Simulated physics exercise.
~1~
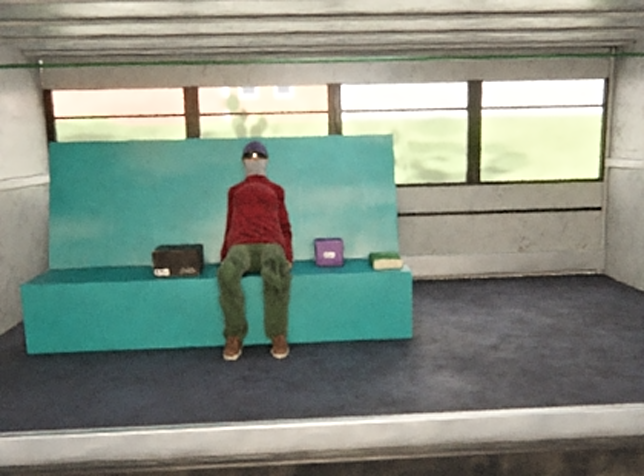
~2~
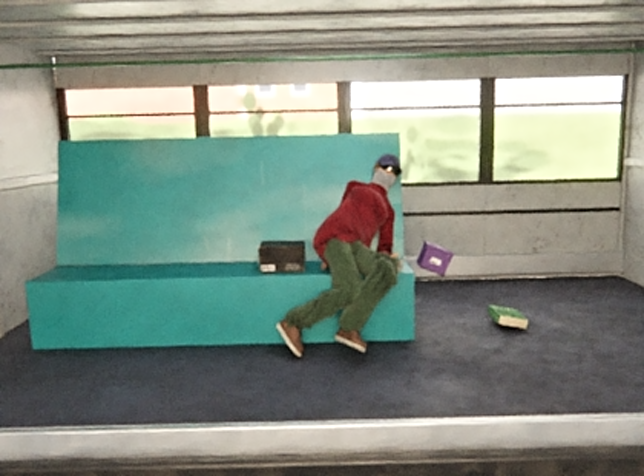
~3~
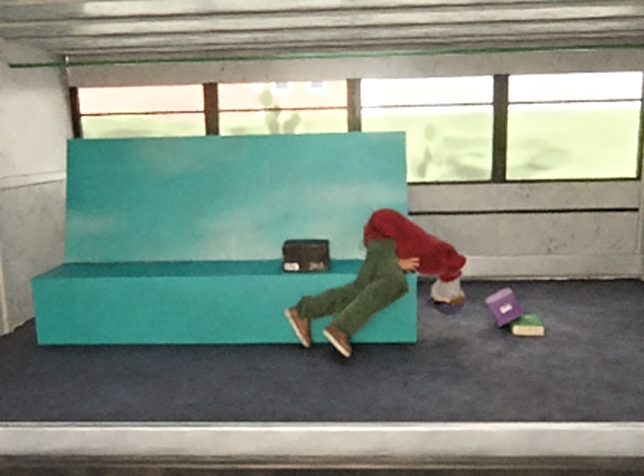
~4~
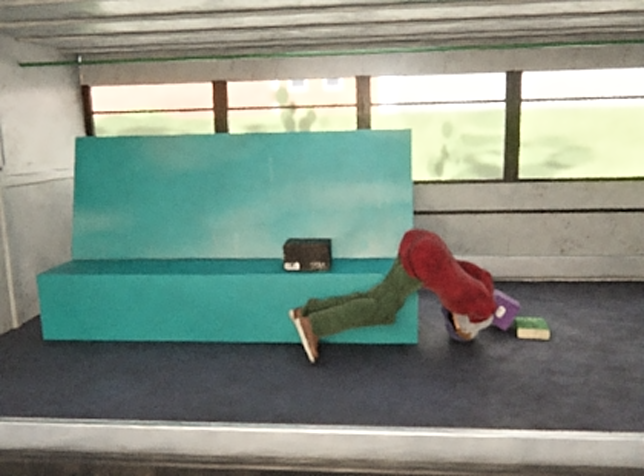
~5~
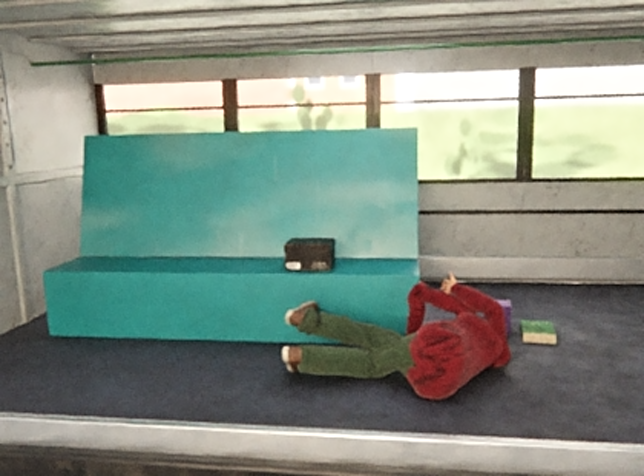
Inside a pale vehicle compartment with a dark floor and a row of windows, seen from the front by a slowly drifting camera, a passenger in a red top, green trousers and dark cap sits slumped on a teal bench. A black box lies to the left, a purple box and a green one to the right. Everything loose slides right, and the purple and green things drop off the bench end. The passenger tips over the same end, head down, arms dangling. The hips leave the seat, and the passenger ends lying on the floor beside both, while the black box stays on the bench.
